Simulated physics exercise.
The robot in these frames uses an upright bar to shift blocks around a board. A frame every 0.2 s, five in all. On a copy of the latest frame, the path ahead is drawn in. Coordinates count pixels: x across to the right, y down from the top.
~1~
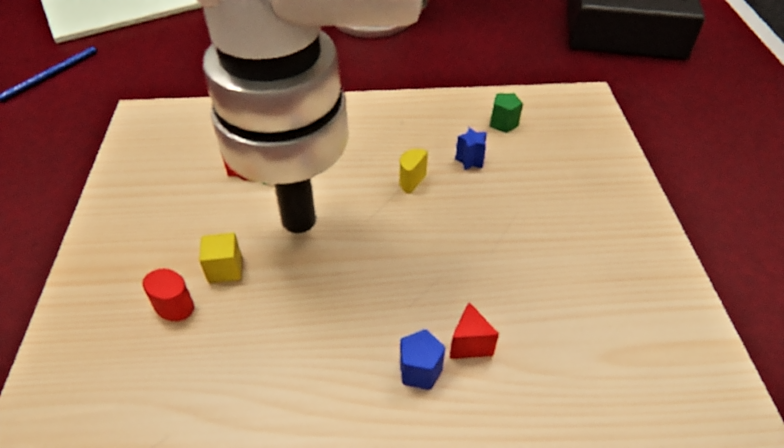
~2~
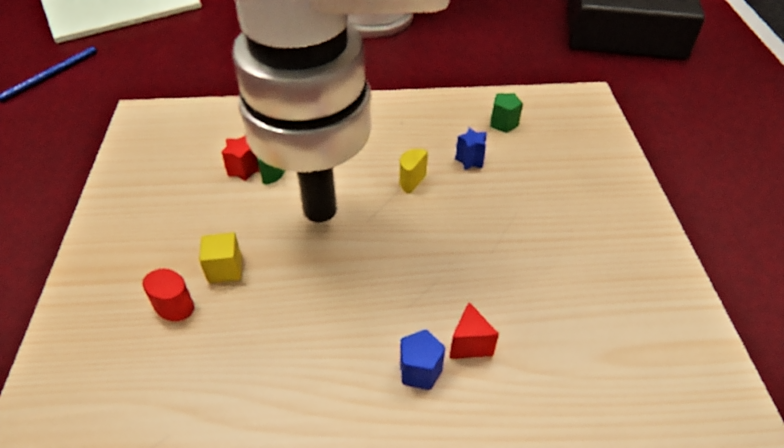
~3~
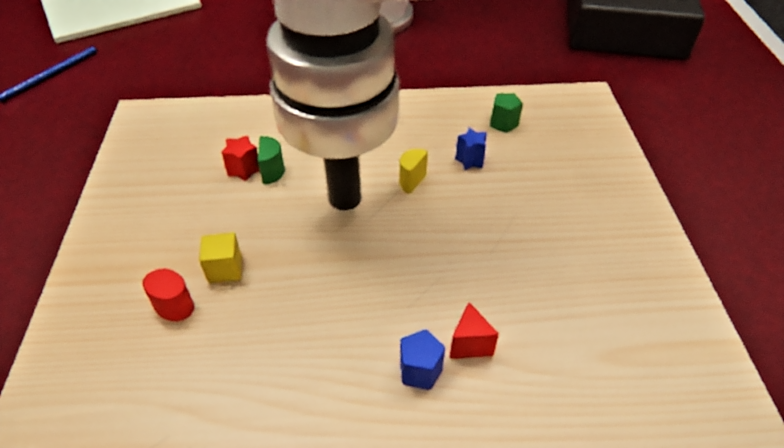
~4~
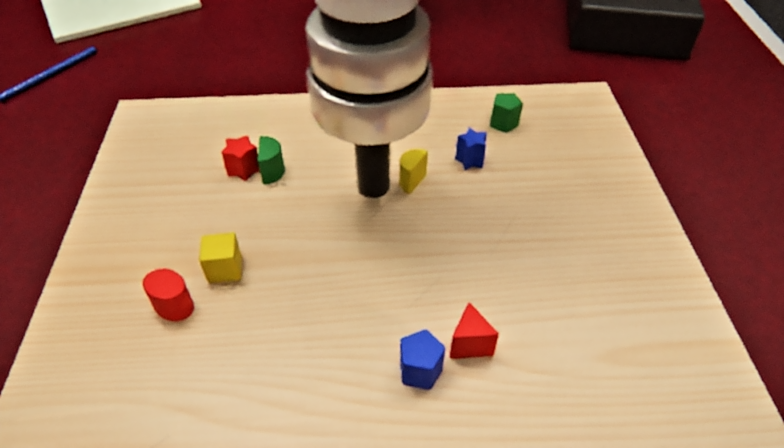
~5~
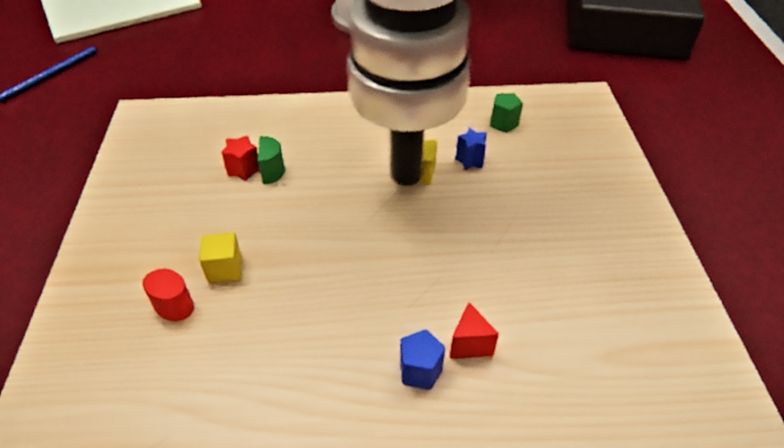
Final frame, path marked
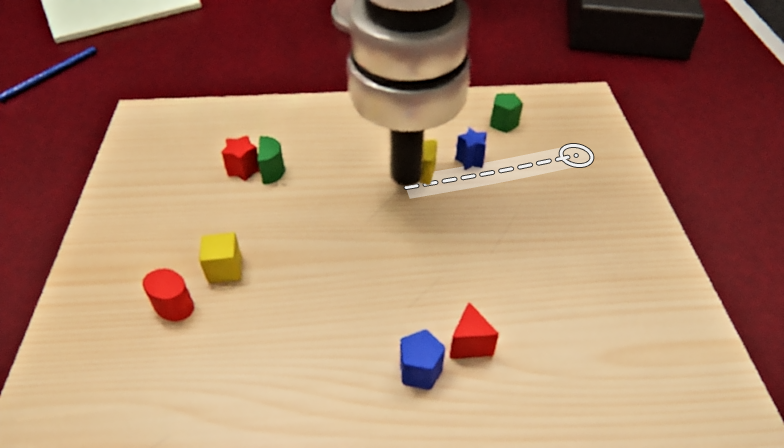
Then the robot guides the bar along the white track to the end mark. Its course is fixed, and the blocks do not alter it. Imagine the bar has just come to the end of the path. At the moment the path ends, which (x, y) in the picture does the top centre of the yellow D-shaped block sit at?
The answer is (450, 138).
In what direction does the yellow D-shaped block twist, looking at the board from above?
From above, it turns counterclockwise.
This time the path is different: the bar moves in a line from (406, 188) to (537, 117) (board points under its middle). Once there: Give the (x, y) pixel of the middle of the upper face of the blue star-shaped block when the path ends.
At the end it should sit near (558, 107).
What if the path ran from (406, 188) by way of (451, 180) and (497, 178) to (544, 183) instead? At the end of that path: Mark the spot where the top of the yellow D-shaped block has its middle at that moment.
It is going to be at (450, 138).
The drawn path runs from (406, 188) to (576, 155).
What follows on the original path. One third of the way, bar (467, 165); yellow D-shaped block (450, 138), turned 90° anticlockwise; blue star-shaped block (476, 134), turned 15° clockwise.
Two thirds of the way, bar (526, 154); yellow D-shaped block (450, 138), turned 90° anticlockwise; blue star-shaped block (481, 132), turned 15° anticlockwise.
At the end, bar (580, 143); yellow D-shaped block (450, 138), turned 90° anticlockwise; blue star-shaped block (481, 132), turned 15° anticlockwise; green five-sided block not moved.
